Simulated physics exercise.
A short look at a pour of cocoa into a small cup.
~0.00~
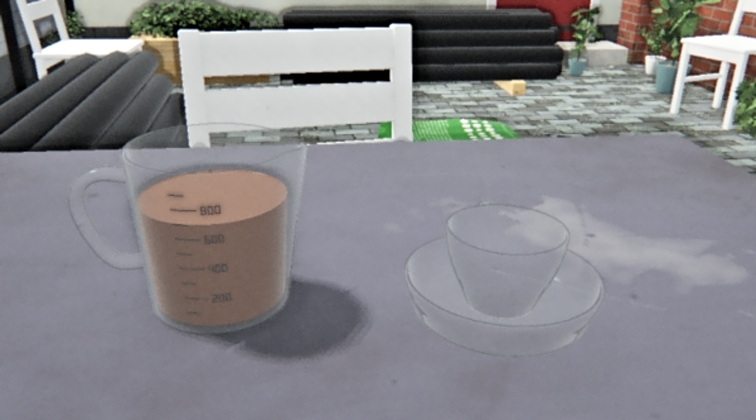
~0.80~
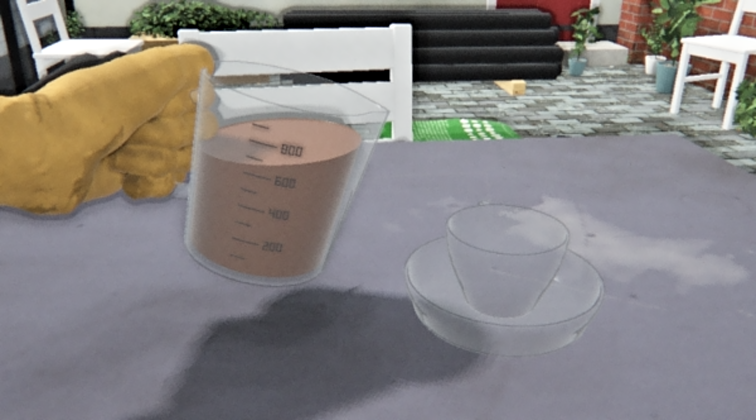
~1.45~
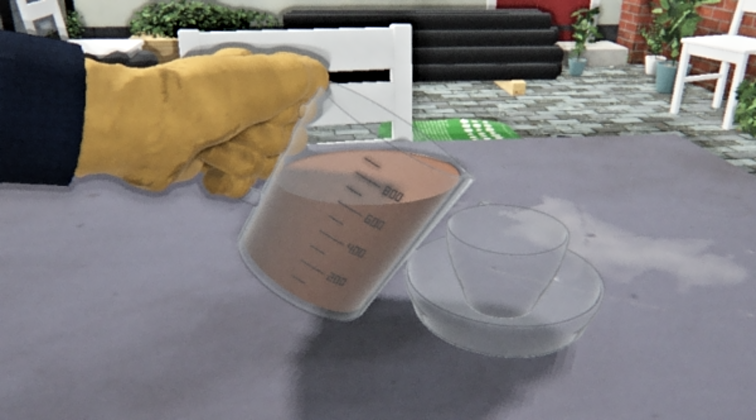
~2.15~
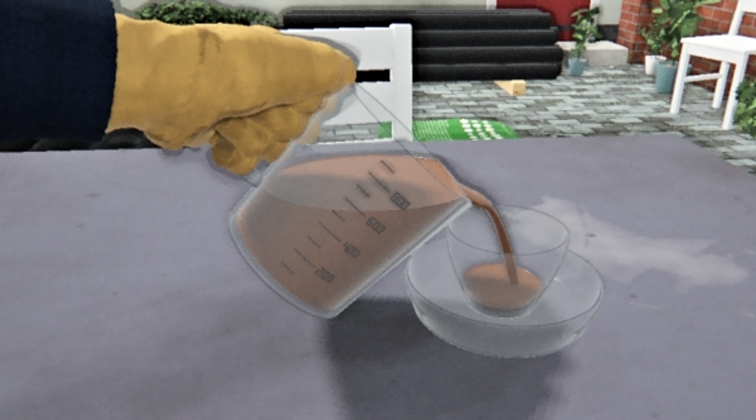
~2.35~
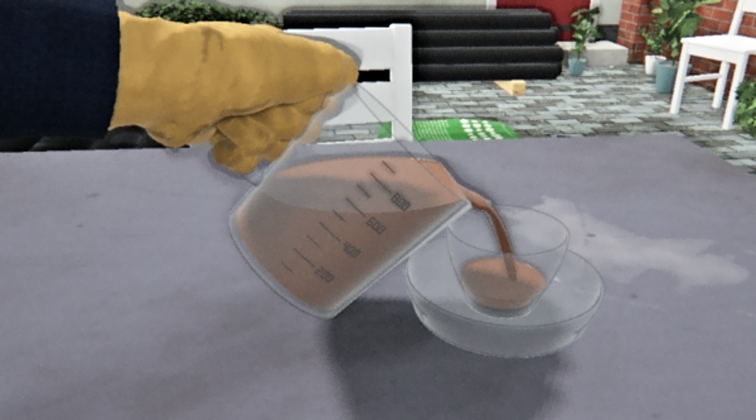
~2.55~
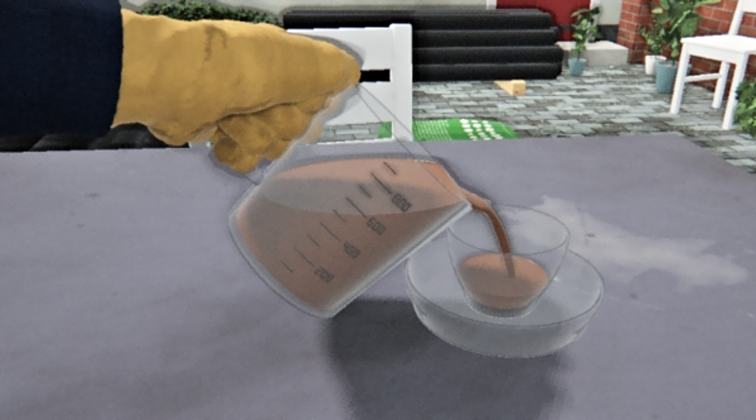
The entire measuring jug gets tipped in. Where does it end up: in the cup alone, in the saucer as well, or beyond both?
Not contained.
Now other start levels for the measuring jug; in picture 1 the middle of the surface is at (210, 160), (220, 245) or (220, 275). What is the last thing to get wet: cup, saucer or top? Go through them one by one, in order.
One after the other: Floods the top, saucer too, cup only.
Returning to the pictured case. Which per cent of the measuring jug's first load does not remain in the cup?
It works out to around 65 percent.
After 7.7 s, the cup is full to the brim; the saucer is wet, with room to spare.
After 11.6 s, the cup is full to the brim; the saucer is nearly full.
After 14.9 s, the cup is full to the brim; the saucer is full and running over.
